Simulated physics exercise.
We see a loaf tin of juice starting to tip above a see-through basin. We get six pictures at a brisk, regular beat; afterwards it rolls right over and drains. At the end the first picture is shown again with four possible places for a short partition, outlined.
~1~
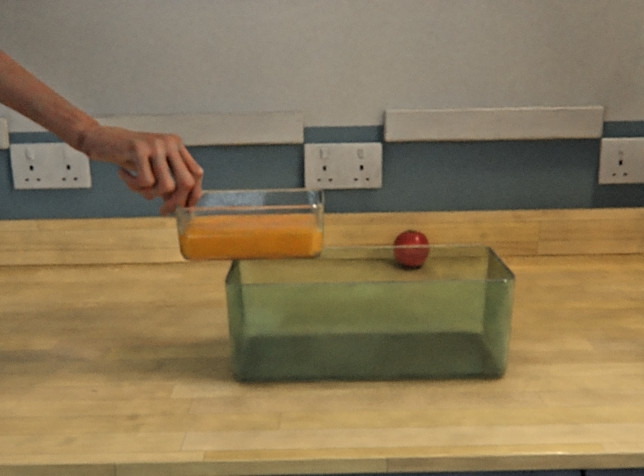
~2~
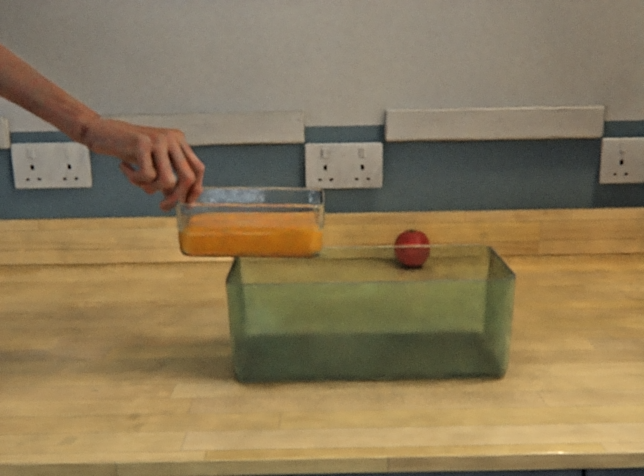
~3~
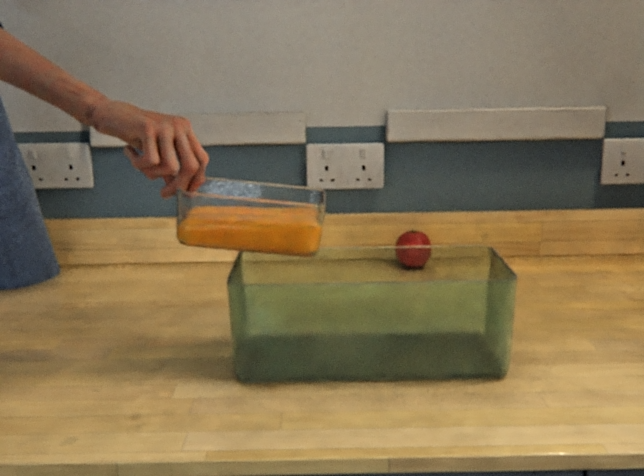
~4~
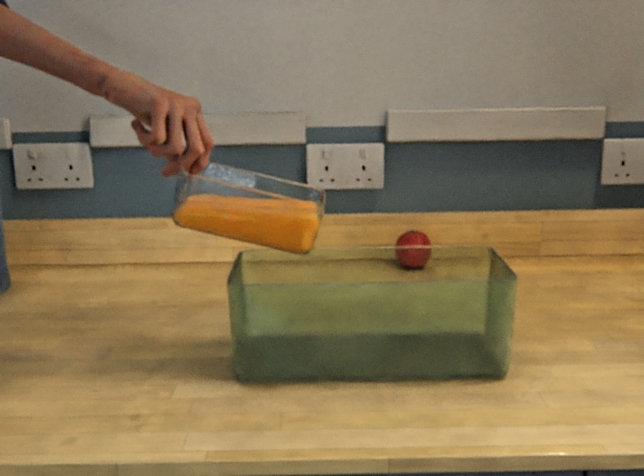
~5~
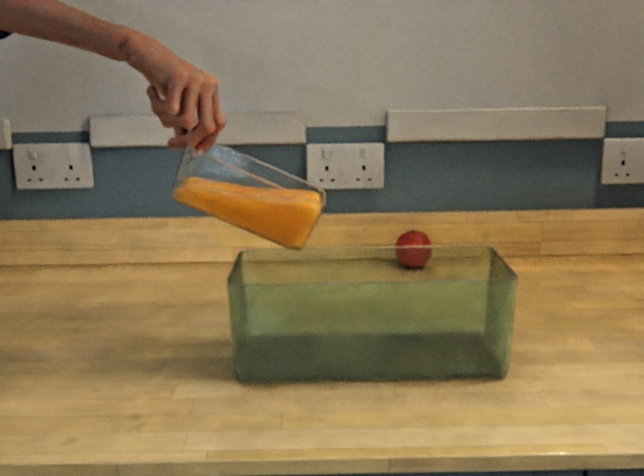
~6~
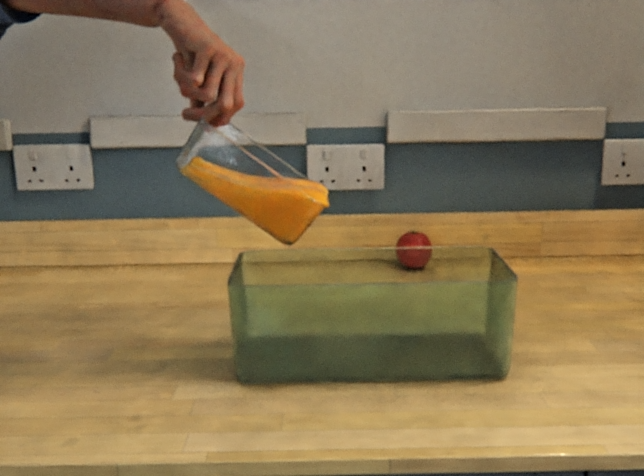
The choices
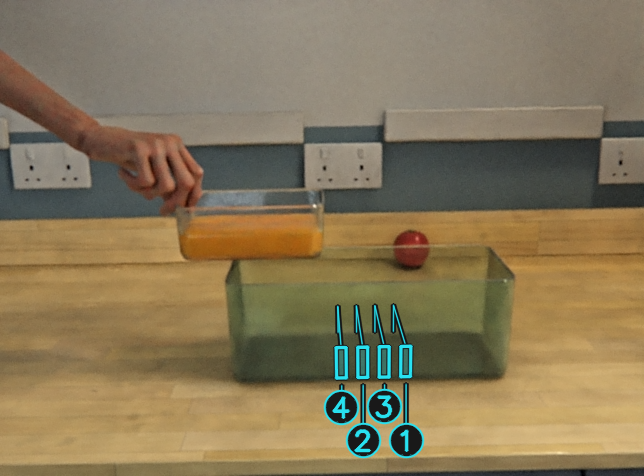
A hand at the left holds a clear glass loaf tin of orange juice above the left end of a larger, green-tinted see-through basin. The basin stands on a pale wooden counter, seen from the front by a still camera, with a red ball near its back rim and white sockets on the blue-and-grey wall behind. The hand rises and shifts right, tilting the tin steadily rightward until the juice reaches its lip.
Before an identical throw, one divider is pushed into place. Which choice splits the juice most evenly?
1 is best.
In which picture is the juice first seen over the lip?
Picture 6.
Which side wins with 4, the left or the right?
The right one.
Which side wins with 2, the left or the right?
More ends on the right.
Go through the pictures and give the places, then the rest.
Upright, lip at (321, 196); basin from (233, 379) to (507, 374); nothing has left yet, in the first frame.
Upright, lip at (322, 196); nothing has left yet, in the second frame.
Tipped about 7°, lip at (323, 197); nothing has left yet, in the third frame.
Tipped about 15°, lip at (323, 197); nothing has left yet, in the fourth frame.
Tipped about 25°, lip at (323, 197); nothing has left yet, in the fifth frame.
Tipped about 37°, lip at (324, 198); juice is over the lip, down to (324, 198), in the sixth frame.
In cyan, 1 at (406, 384); 2 at (363, 384); 3 at (384, 384); 4 at (341, 385).
With 1, about 48 % ends left of the wall and 51 % right of it.
With 2, about 9 % ends left of the wall and 90 % right of it.
With 3, about 20 % ends left of the wall and 80 % right of it.
With 4, about 6 % ends left of the wall and 93 % right of it.
